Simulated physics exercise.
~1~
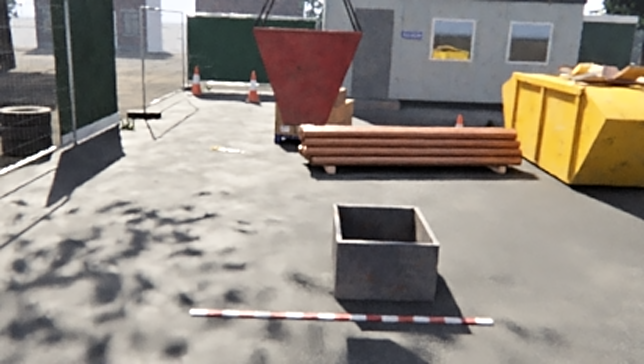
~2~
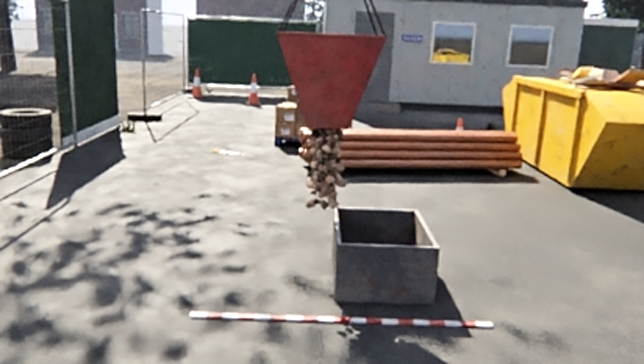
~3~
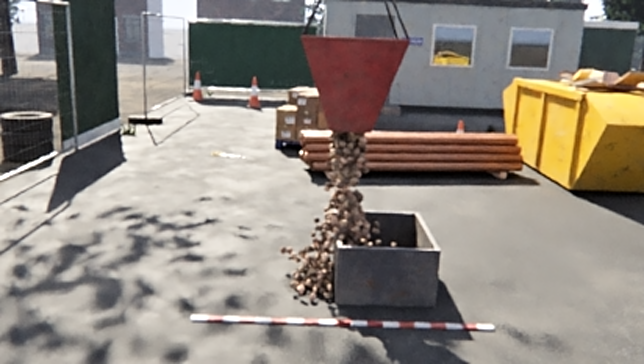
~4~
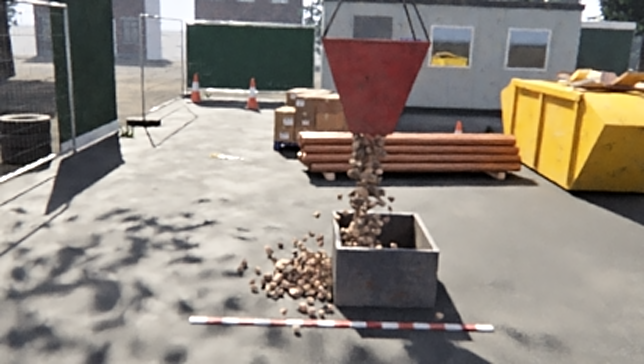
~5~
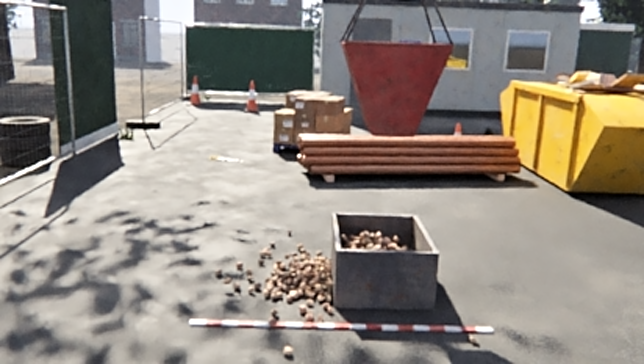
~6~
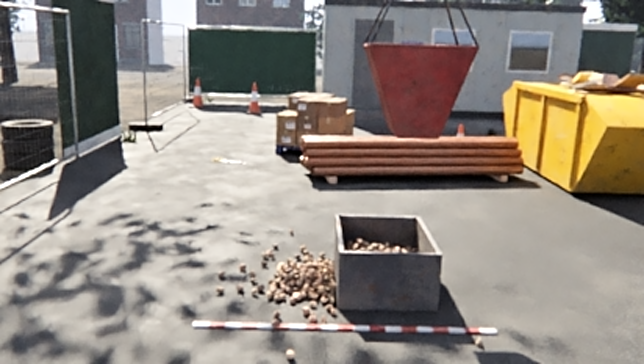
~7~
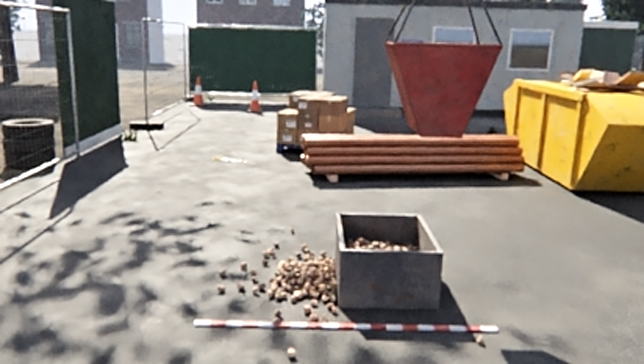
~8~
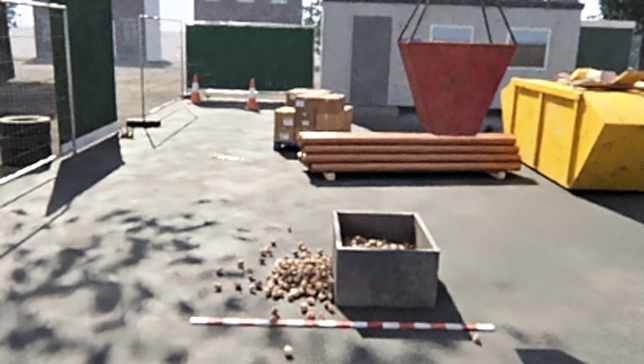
Red skip gliding right above a yard, pouring brown stones beside and then into a grey bin, leaving most inside it.
